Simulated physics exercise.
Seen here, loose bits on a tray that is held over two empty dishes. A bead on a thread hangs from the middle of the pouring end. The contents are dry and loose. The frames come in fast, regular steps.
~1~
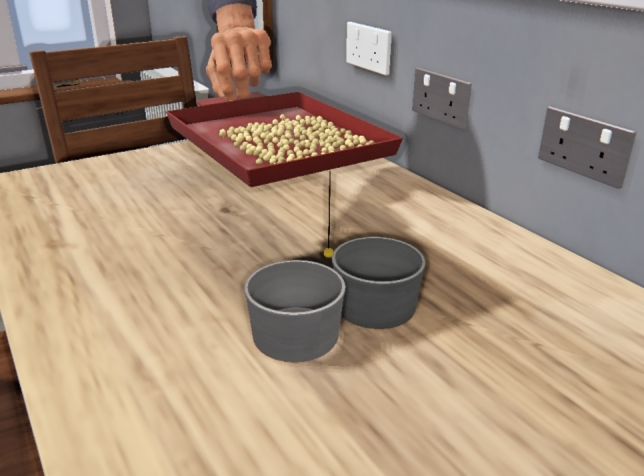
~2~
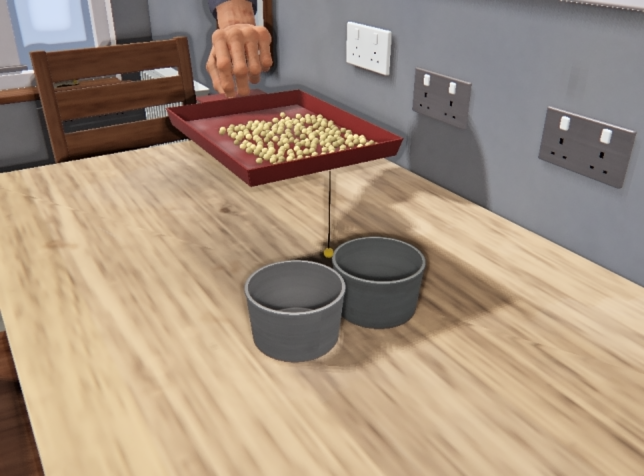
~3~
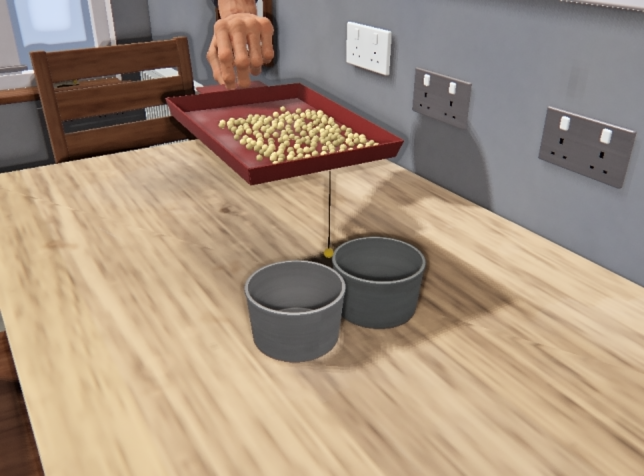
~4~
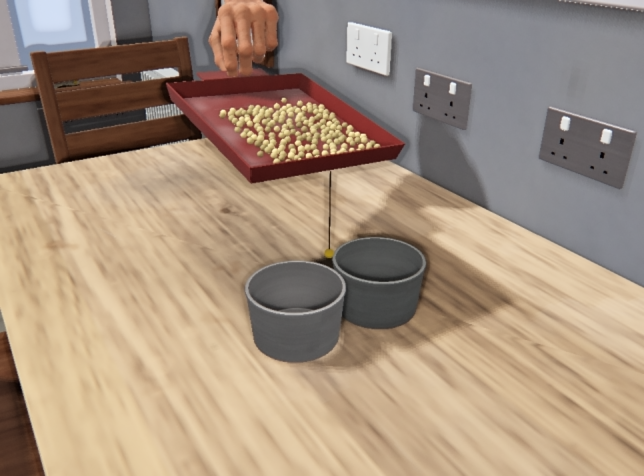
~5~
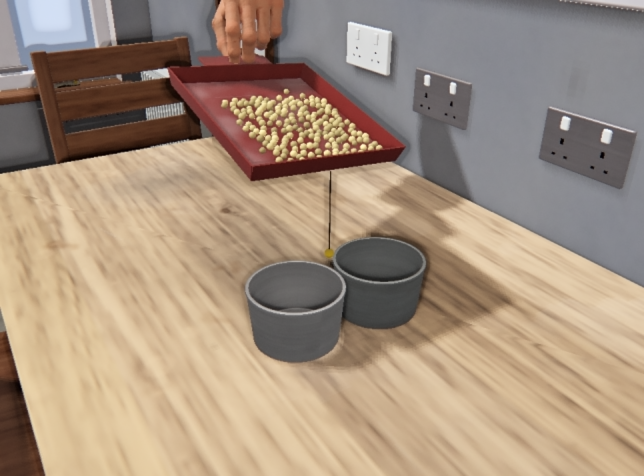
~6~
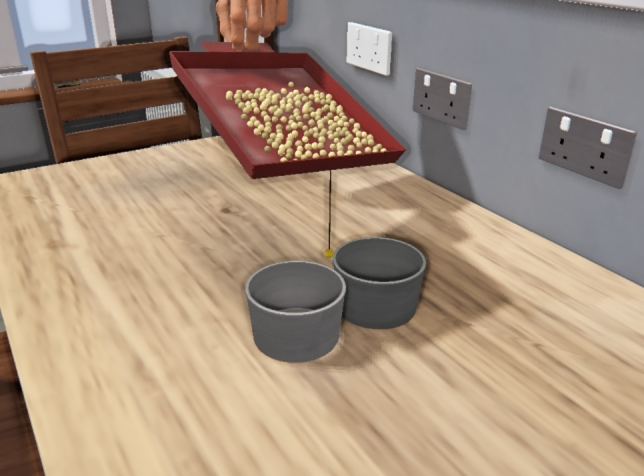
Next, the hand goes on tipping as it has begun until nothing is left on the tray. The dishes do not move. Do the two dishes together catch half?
They take over half between them.
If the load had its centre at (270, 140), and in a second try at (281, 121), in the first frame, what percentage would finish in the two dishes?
Near 90 % and 90 %.
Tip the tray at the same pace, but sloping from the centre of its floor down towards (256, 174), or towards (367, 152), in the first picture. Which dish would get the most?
First left, then the right-hand dish.
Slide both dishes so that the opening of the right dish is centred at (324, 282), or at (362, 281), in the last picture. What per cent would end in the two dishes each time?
Near 10 % and 20 %.
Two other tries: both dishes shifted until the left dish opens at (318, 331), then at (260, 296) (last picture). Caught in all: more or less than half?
At the first place below a half, at the second below a half.
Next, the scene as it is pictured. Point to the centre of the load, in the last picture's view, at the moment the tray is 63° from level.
Near (358, 142).
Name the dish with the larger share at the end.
The winner is the right one.
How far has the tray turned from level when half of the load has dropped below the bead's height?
At about 100°.
Just after the last frame, tray tipped steeply; almost all on the tray; just a few in the right dish.
A moment on, tray tipped past a quarter turn; about a tenth on the tray; roughly two thirds in the right dish; about a tenth outside both; roughly a quarter in the air.
Further on, tray tipped past a quarter turn; the larger part in the right dish; about a tenth outside both.
When it is over, tray tipped past a quarter turn; not one in the left dish; the larger part in the right dish; about a tenth outside both.
